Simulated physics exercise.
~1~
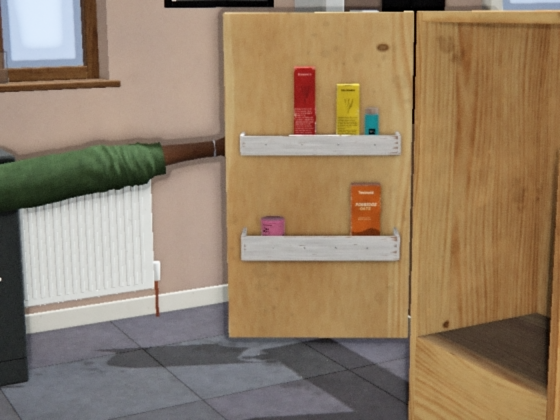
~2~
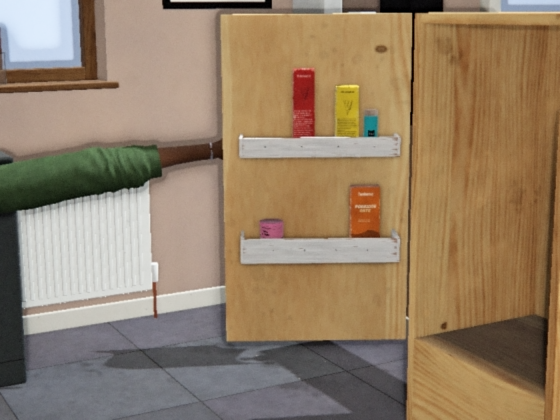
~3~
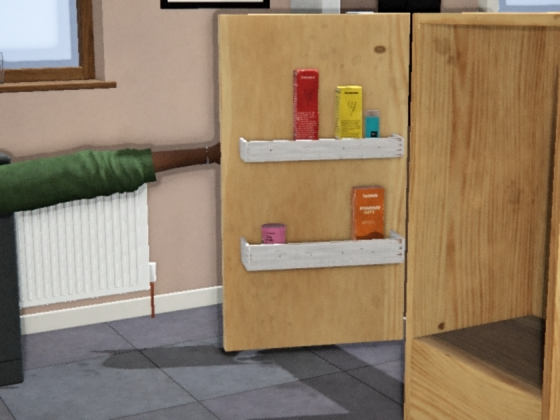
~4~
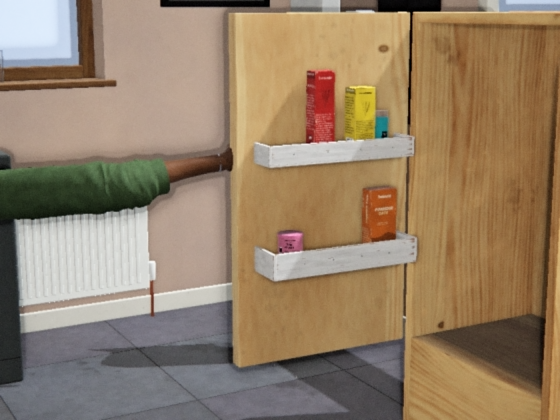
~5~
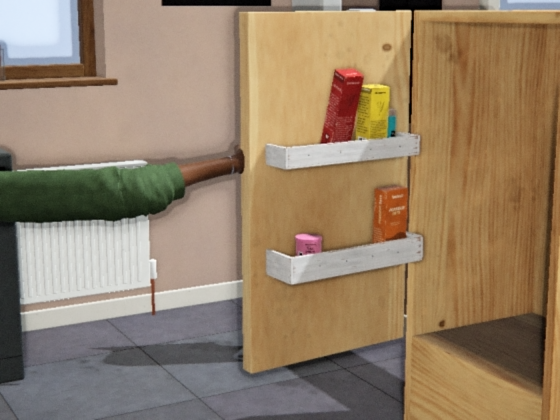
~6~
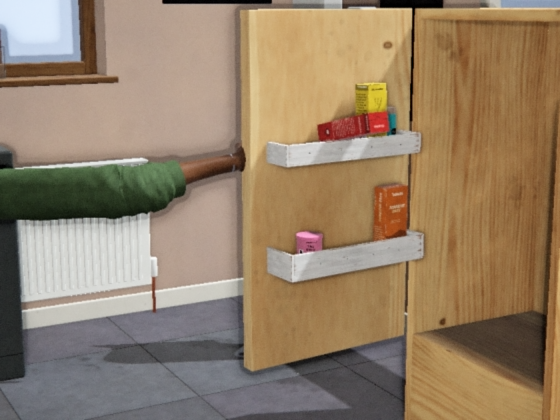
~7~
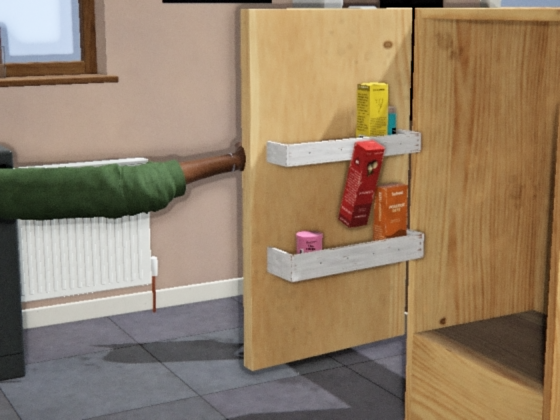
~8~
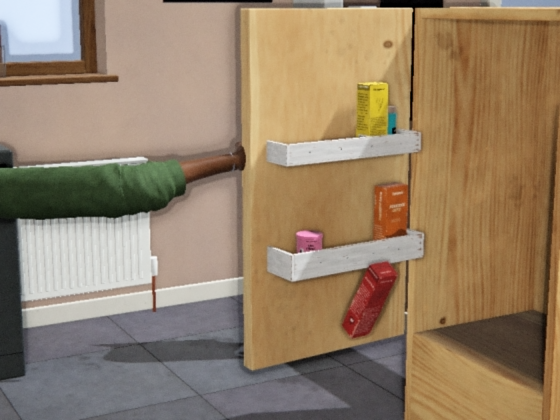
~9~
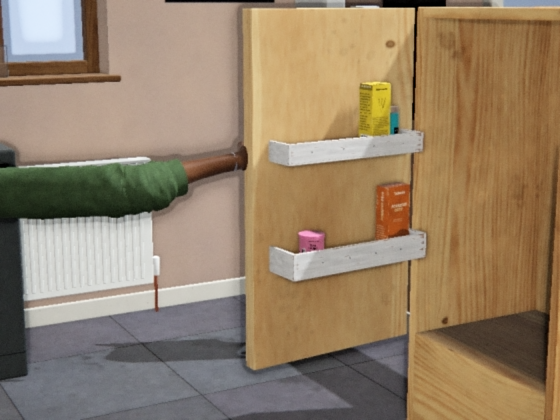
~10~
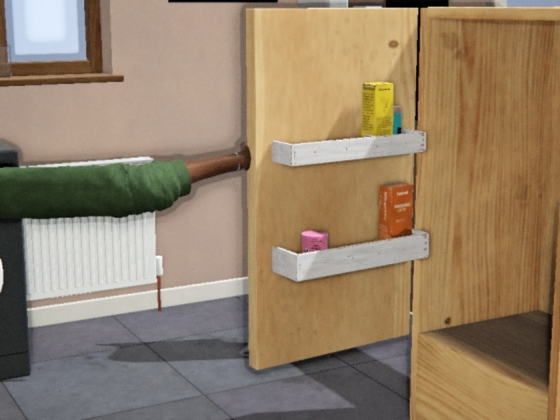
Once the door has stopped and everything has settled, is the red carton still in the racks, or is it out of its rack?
The red carton ends up out of its rack. It topples over the upper rail and falls down past the lower rack.
